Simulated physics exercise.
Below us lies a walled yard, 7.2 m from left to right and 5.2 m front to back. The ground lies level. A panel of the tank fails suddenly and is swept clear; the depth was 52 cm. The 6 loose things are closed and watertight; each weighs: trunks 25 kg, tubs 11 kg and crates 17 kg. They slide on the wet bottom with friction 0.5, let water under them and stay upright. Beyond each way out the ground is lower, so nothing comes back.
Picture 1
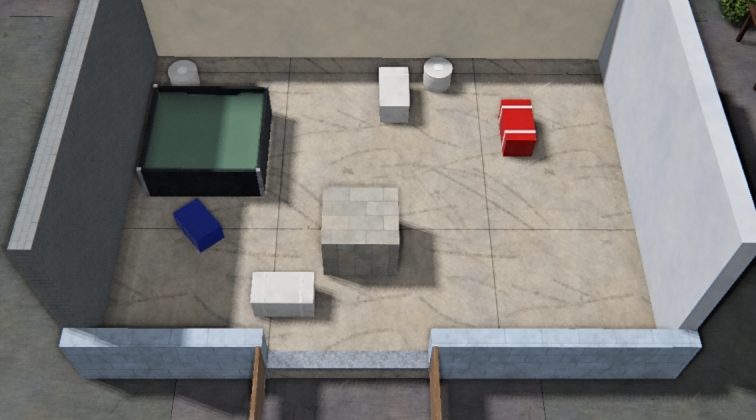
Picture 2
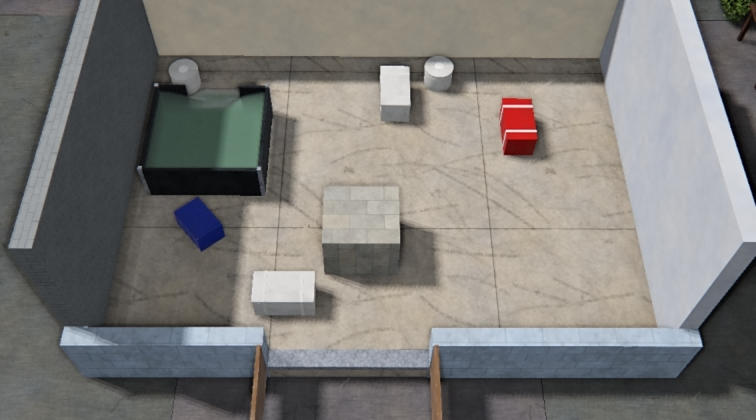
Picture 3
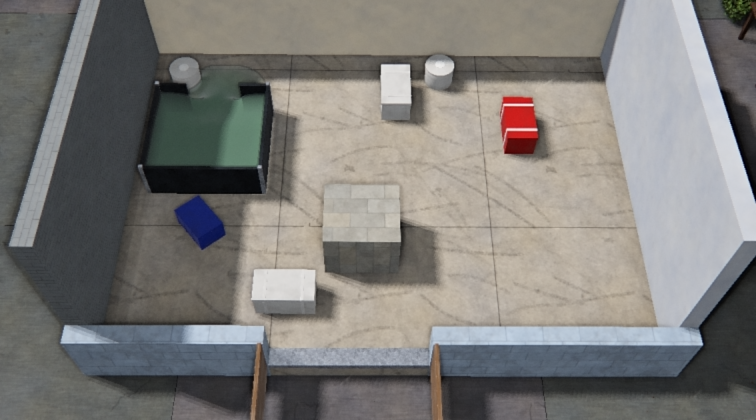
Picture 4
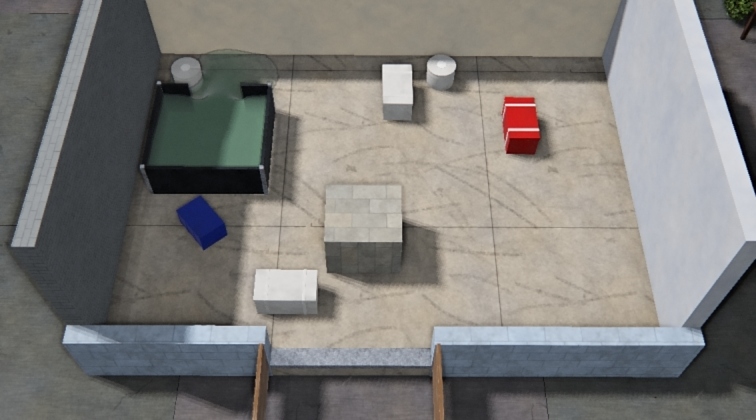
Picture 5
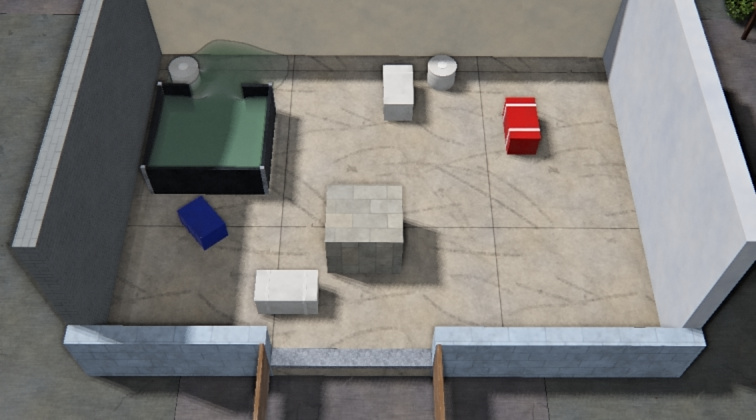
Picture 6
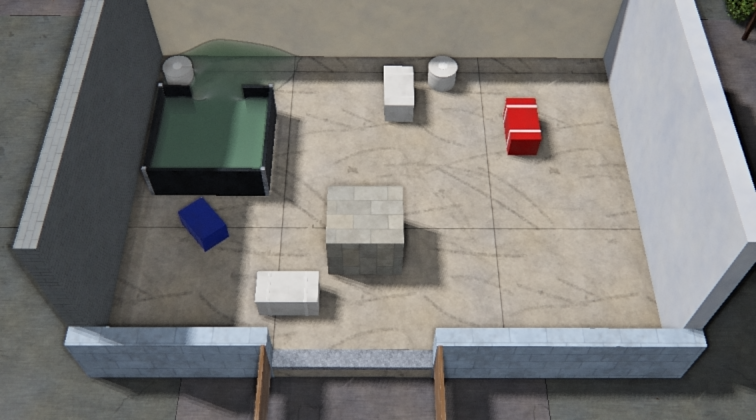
Greenish water slipped out through a gap in the back of the dark tank and spread along the rear wall, nudging a pale tub slightly, while the blue and red boxes stayed put.
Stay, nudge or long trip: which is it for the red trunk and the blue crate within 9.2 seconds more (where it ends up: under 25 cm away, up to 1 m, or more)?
The red trunk holds its place; the blue crate stays put.
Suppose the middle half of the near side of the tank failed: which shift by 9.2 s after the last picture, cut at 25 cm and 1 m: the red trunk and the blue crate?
In that case the red trunk barely shifts, the blue crate ends far away.
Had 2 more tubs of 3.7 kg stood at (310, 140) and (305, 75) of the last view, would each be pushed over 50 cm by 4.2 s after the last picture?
In turn: Short of it, more.
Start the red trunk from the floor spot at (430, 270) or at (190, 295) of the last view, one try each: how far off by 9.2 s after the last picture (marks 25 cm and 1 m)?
In turn: It barely shifts; it holds its place.
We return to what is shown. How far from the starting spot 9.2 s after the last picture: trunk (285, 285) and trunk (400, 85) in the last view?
In that order: 0 cm, 140 cm.
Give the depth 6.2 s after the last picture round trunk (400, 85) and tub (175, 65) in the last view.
Roughly 4 and 10 cm.
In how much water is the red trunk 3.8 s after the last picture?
About 1 cm.
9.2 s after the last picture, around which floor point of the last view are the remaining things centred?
Around (374, 162).
Then, 1.2 s after the last picture the red trunk is near (524, 118), 0.0 m from its start, aground; the blue crate is near (202, 218), 0.0 m from its start, aground; 0 of 6 are out; 1 afloat.
Then, 3.8 s after the last picture the red trunk is near (524, 118), 0.0 m from its start, aground; the blue crate is near (202, 218), 0.0 m from its start, aground; 0 of 6 are out; 1 afloat.
Then, 6.2 s after the last picture the red trunk is near (524, 118), 0.0 m from its start, aground; the blue crate is near (202, 218), 0.0 m from its start, aground; 0 of 6 are out; 1 afloat.
Then, 9.2 s after the last picture the red trunk is near (524, 118), 0.0 m from its start, aground; the blue crate is near (202, 218), 0.0 m from its start, aground; 0 of 6 are out; 1 afloat.
